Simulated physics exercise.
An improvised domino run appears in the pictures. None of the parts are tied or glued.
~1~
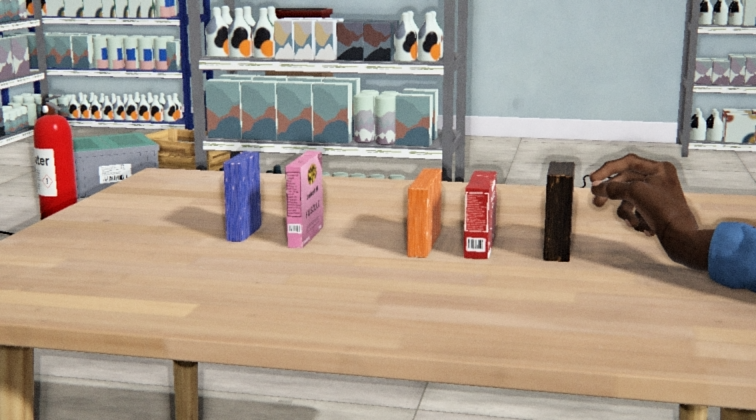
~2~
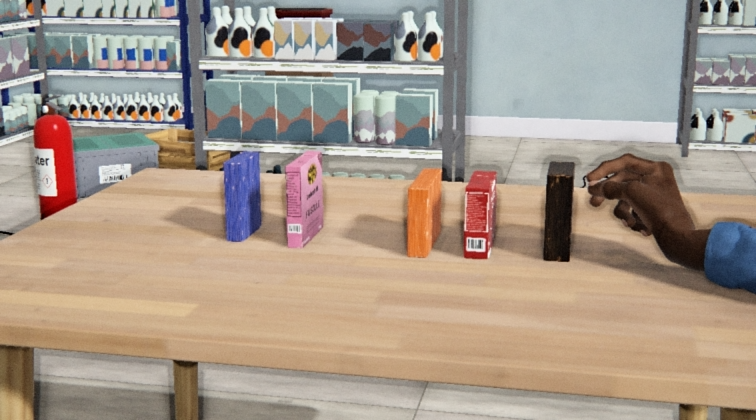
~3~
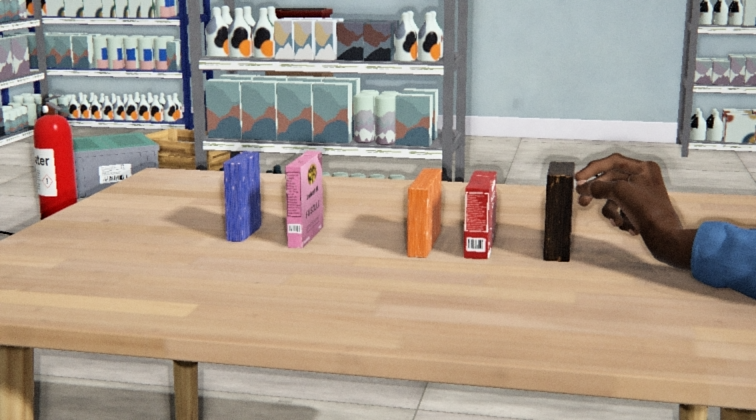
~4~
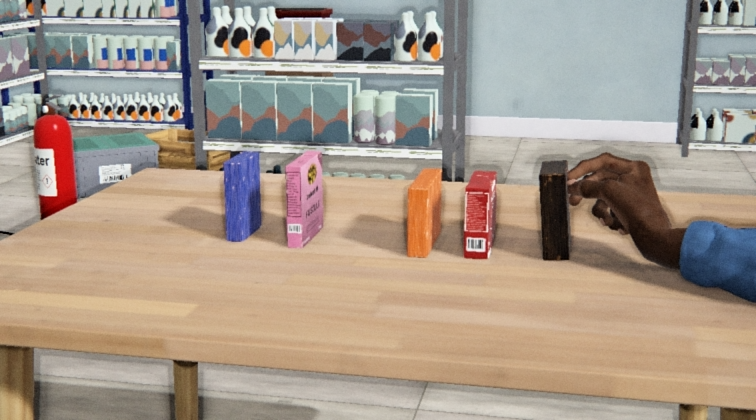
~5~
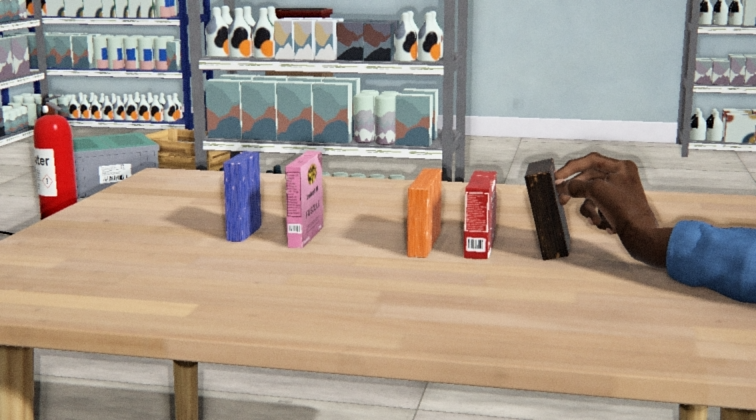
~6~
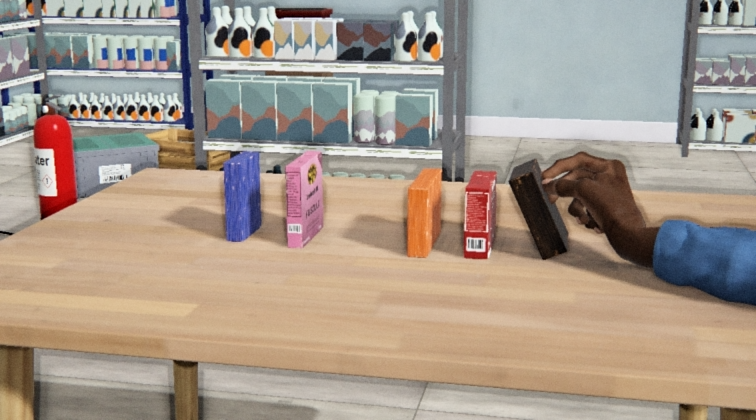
A hand reaches the black board and pushes it into a leftward tilt toward the red packet.
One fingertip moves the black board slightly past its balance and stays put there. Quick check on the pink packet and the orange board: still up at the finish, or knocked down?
The pink packet is still up; the orange board is knocked down.
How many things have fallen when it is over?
Total: 3.
Then, 0.30 s after the last picture, black board 62° over; orange board tipped 10° from how it was near (419, 210); red packet tipped 37° from how it was.
Then, 0.50 s after the last picture, black board 71° over; orange board on its side near (383, 226); red packet tipped 67° from how it was.
At rest, tipped over on the table, orange board and red packet; pink packet in place. Seen from the same camera at the end, pink packet near (306, 199), orange board near (376, 233).
